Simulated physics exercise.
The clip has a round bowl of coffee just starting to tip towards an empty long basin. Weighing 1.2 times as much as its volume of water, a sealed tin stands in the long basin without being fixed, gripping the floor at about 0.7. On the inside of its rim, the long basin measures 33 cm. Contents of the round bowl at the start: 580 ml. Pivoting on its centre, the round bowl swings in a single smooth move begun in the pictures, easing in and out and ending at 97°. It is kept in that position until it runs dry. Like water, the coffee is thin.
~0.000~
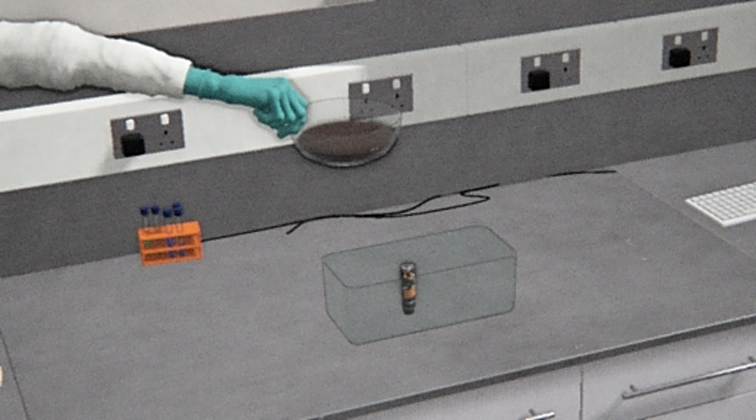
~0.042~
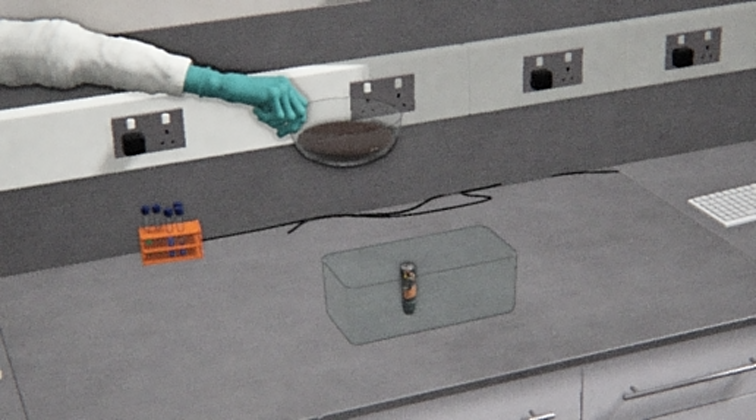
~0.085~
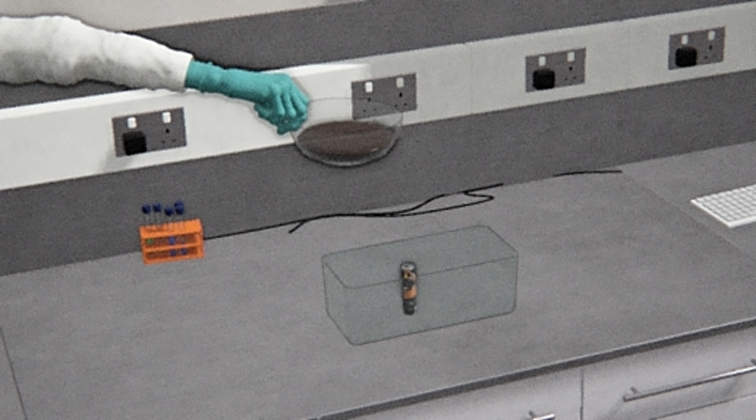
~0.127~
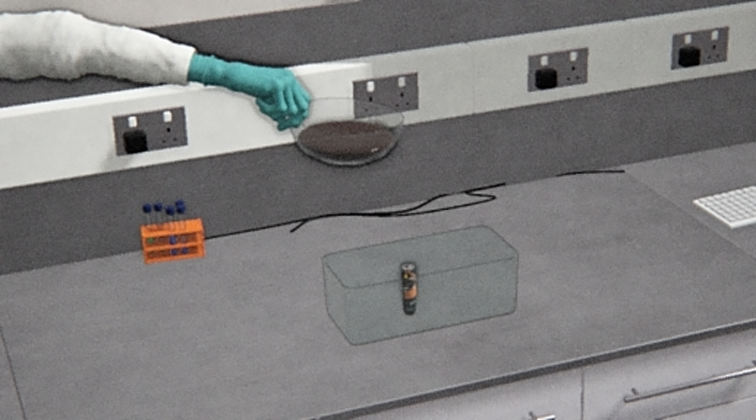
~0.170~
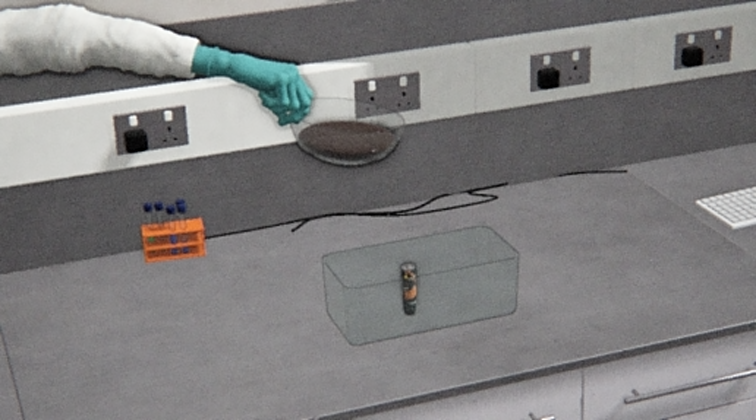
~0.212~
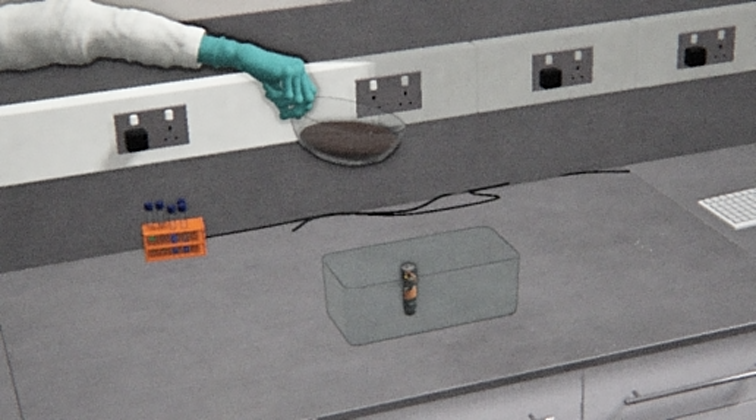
Gloved hand slowly tilting a clear round bowl of dark brown liquid slightly, above a long glass basin on a grey lab bench.
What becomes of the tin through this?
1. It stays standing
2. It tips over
The answer is 2.
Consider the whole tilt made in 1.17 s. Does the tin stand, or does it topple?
Outcome - the tin remains standing.
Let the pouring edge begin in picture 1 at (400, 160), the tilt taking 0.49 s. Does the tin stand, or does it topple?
Then it stays on its base.
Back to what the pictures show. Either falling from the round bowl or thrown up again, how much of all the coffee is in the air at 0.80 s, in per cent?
Around 16 percent of it is airborne.
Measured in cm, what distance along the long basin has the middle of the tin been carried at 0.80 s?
1 cm, roughly.
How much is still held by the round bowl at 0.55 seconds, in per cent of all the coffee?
Portion remaining: Approx. 36 per cent.
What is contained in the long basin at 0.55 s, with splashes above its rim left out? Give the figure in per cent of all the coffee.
Roughly 0 per cent.
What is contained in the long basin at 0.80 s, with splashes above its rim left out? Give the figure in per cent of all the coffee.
Roughly 80 %.
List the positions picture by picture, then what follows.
The first frame shows tilt 0°; pouring edge (397, 108); surface from (297, 144) to (389, 129); the long basin's rim runs from (333, 273) to (502, 240); the tin's top is at (408, 269).
The second frame shows tilt 1°; pouring edge (397, 109); surface from (297, 143) to (390, 129).
The third frame shows tilt 2°; pouring edge (398, 110); surface from (297, 142) to (390, 129).
The fourth frame shows tilt 5°; pouring edge (399, 113); surface from (297, 140) to (390, 130).
The fifth frame shows tilt 9°; pouring edge (400, 116); surface from (298, 139) to (391, 131).
The sixth frame shows tilt 14°; pouring edge (401, 121); surface from (300, 138) to (393, 132).
After 0.55 s the tilt is 71° and 36 per cent is still to pour; the tin stands where it began.
After 0.80 s the tilt is 96° and 3 per cent is still to pour; the tin stands where it began.
After 1.06 s the tilt is 97° and 0 per cent is still to pour; the tin leans 18°.
After 1.34 s the tilt is 97° and 0 per cent is still to pour; the tin lies on its side.
In the end the tin lies on its side.
